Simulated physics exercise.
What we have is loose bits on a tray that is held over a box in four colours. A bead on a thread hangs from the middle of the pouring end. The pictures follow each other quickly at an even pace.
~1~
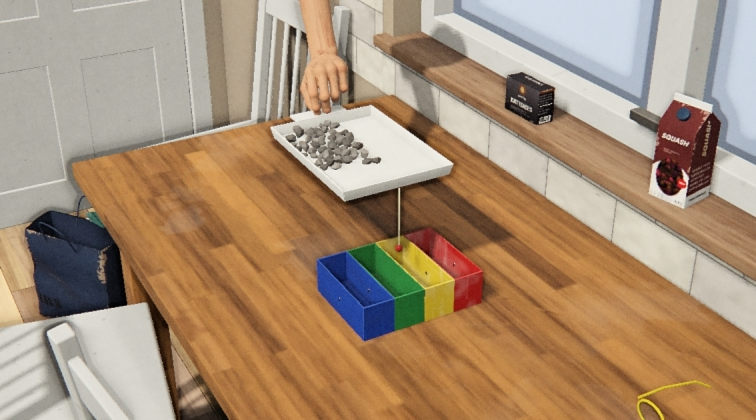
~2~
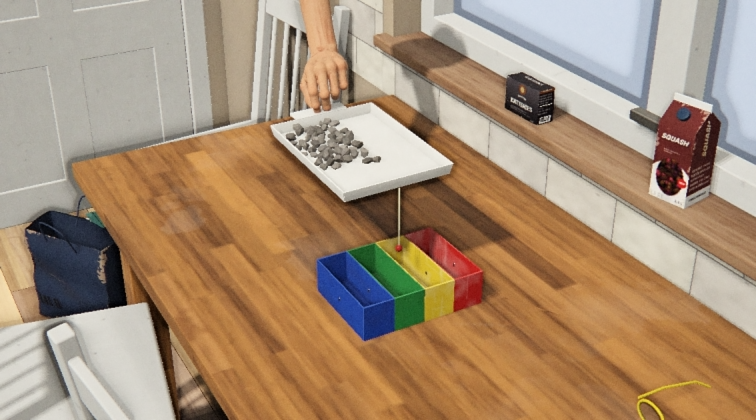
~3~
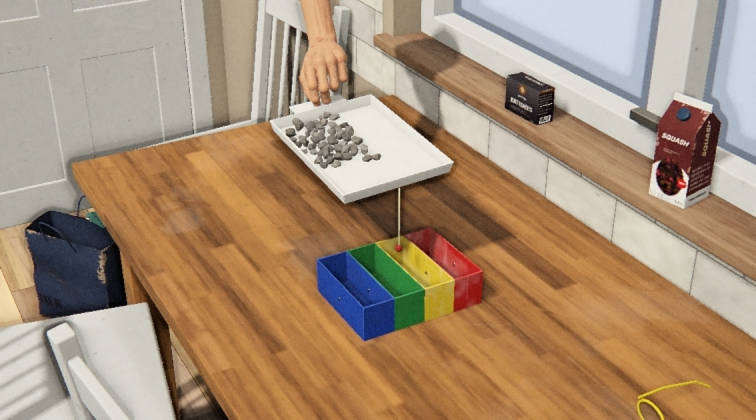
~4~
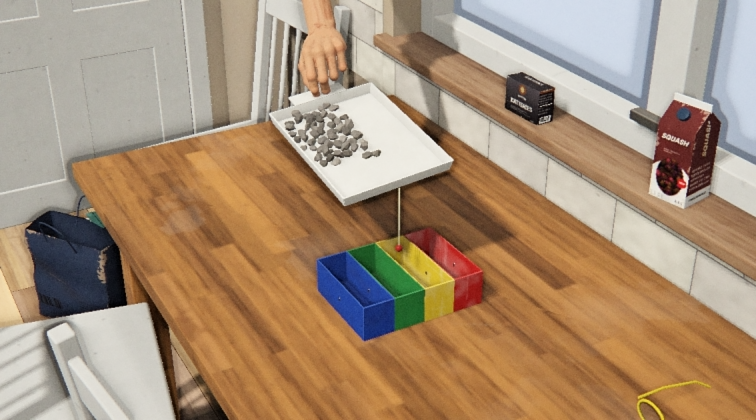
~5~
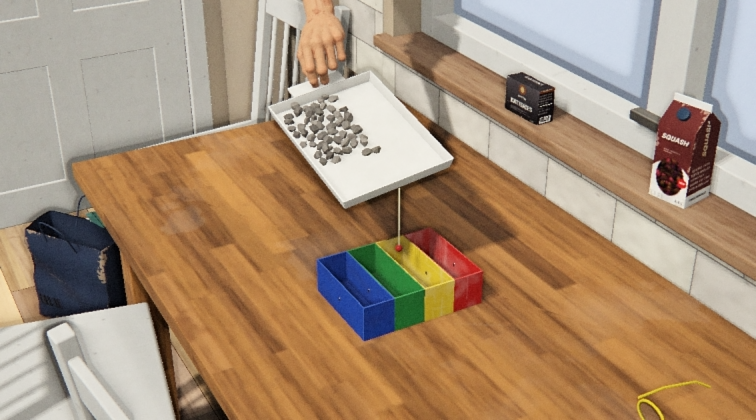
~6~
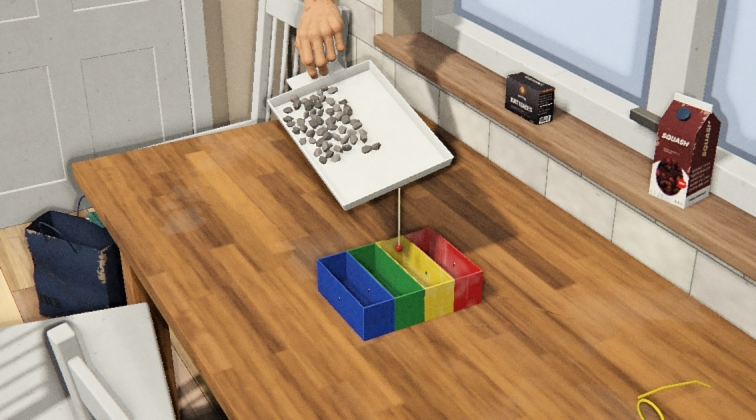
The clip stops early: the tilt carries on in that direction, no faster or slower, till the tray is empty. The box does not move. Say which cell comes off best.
The blue one ends fullest.
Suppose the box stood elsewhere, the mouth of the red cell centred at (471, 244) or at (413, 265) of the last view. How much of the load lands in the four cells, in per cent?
Near 10 % and 100 %.
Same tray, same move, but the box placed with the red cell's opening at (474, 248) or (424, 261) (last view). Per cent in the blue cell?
First some 10, then 30 per cent.
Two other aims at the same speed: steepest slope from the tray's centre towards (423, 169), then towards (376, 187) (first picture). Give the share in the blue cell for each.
Roughly 0 per cent, and 50 per cent.
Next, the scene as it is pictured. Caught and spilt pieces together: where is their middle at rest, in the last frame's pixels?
Roughly at (355, 304).
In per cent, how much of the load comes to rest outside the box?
It comes to 20 per cent or so.
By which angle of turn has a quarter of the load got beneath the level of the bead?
Around 80° of tilt.
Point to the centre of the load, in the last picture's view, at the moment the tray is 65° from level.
Roughly at (343, 184).
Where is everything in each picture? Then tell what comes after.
The first picture shows corners of the pouring end (345, 190) and (449, 163), level; middle of the load (332, 144), bits of gravel; bead on its thread (399, 248); blue cell (379, 317); green cell (409, 307); yellow cell (439, 297); red cell (468, 288).
The second picture shows corners of the pouring end (345, 191) and (449, 163), level; middle of the load (332, 143).
The third picture shows corners of the pouring end (345, 193) and (450, 161), tipped barely, lowest at the left corner; middle of the load (332, 138).
The fourth picture shows corners of the pouring end (345, 196) and (450, 160), tipped a little, lowest at the left corner; middle of the load (332, 132).
The fifth picture shows corners of the pouring end (345, 199) and (450, 158), tipped clearly, lowest at the left corner; middle of the load (331, 127).
The sixth picture shows corners of the pouring end (345, 202) and (450, 156), tipped clearly, lowest at the left corner; middle of the load (331, 121); blue cell (379, 317); green cell (409, 307); yellow cell (439, 297); red cell (468, 288).
Just after the last frame, tray tipped steeply; almost all on the tray; just a few falling or outside the box.
A moment on, tray tipped past a quarter turn; about a tenth on the tray; roughly two thirds in the blue cell; about a tenth in the green cell; roughly a quarter falling or outside the box.
Further on, tray tipped past a quarter turn; the larger part in the blue cell; about a tenth in the green cell; about a tenth falling or outside the box.
When it is over, tray tipped past a quarter turn; the larger part in the blue cell; about a tenth in the green cell; not one in the yellow cell; not one in the red cell; about a tenth outside the box.
